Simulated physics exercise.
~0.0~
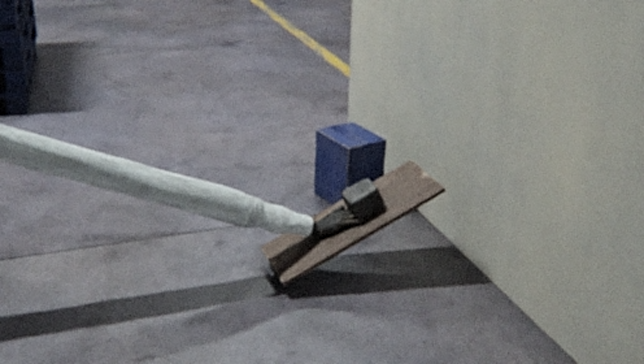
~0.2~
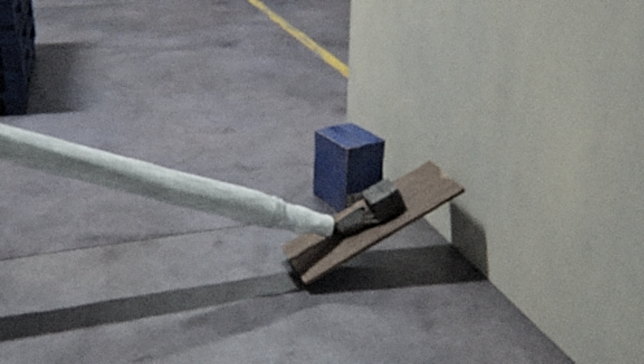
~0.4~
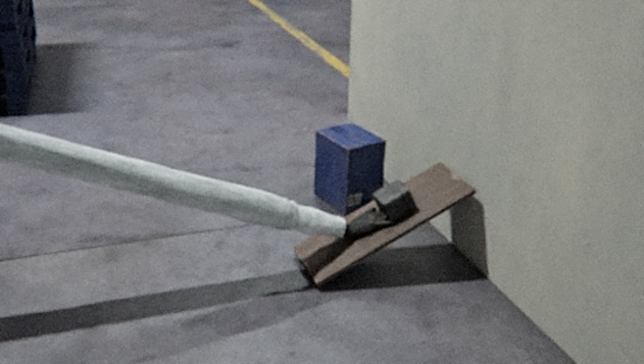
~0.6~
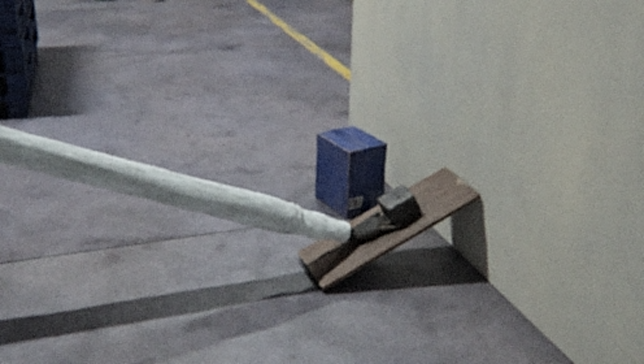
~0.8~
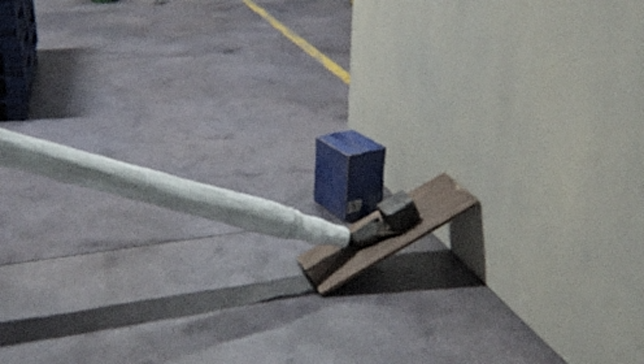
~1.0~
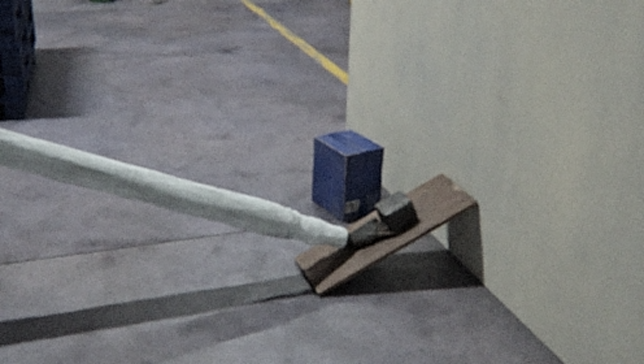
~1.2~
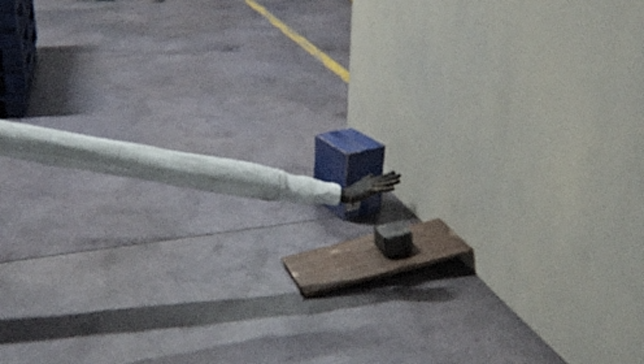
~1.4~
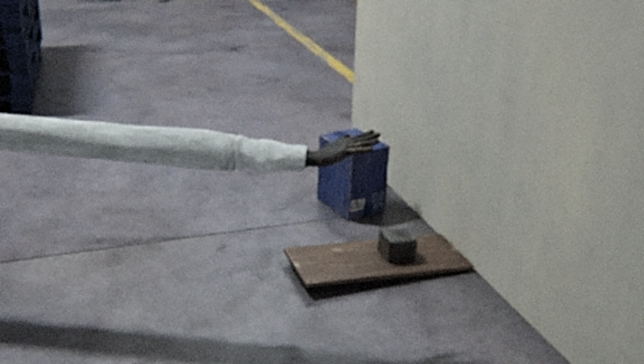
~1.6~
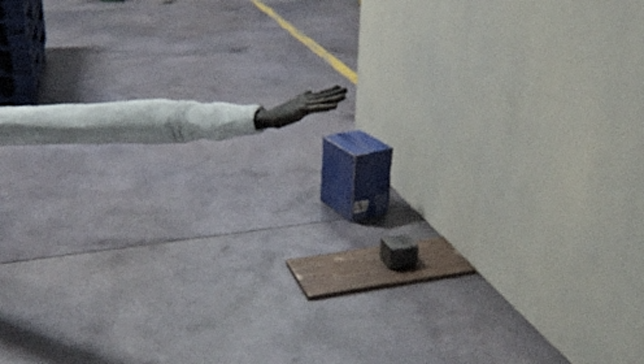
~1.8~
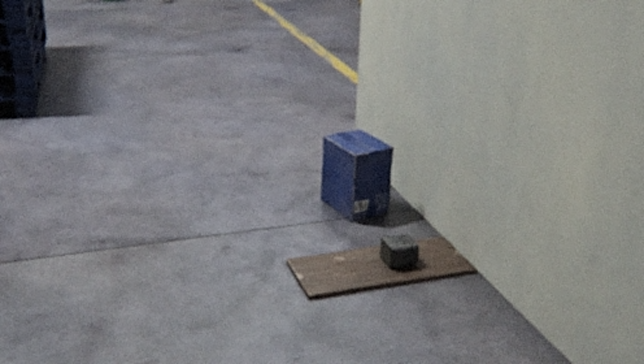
A gloved hand at the end of a long pale sleeve moved a brown board with a small dark block on it rightward, leaning it against the wall near a blue box, then let go and withdrew as the board slid down flat, block still on top.
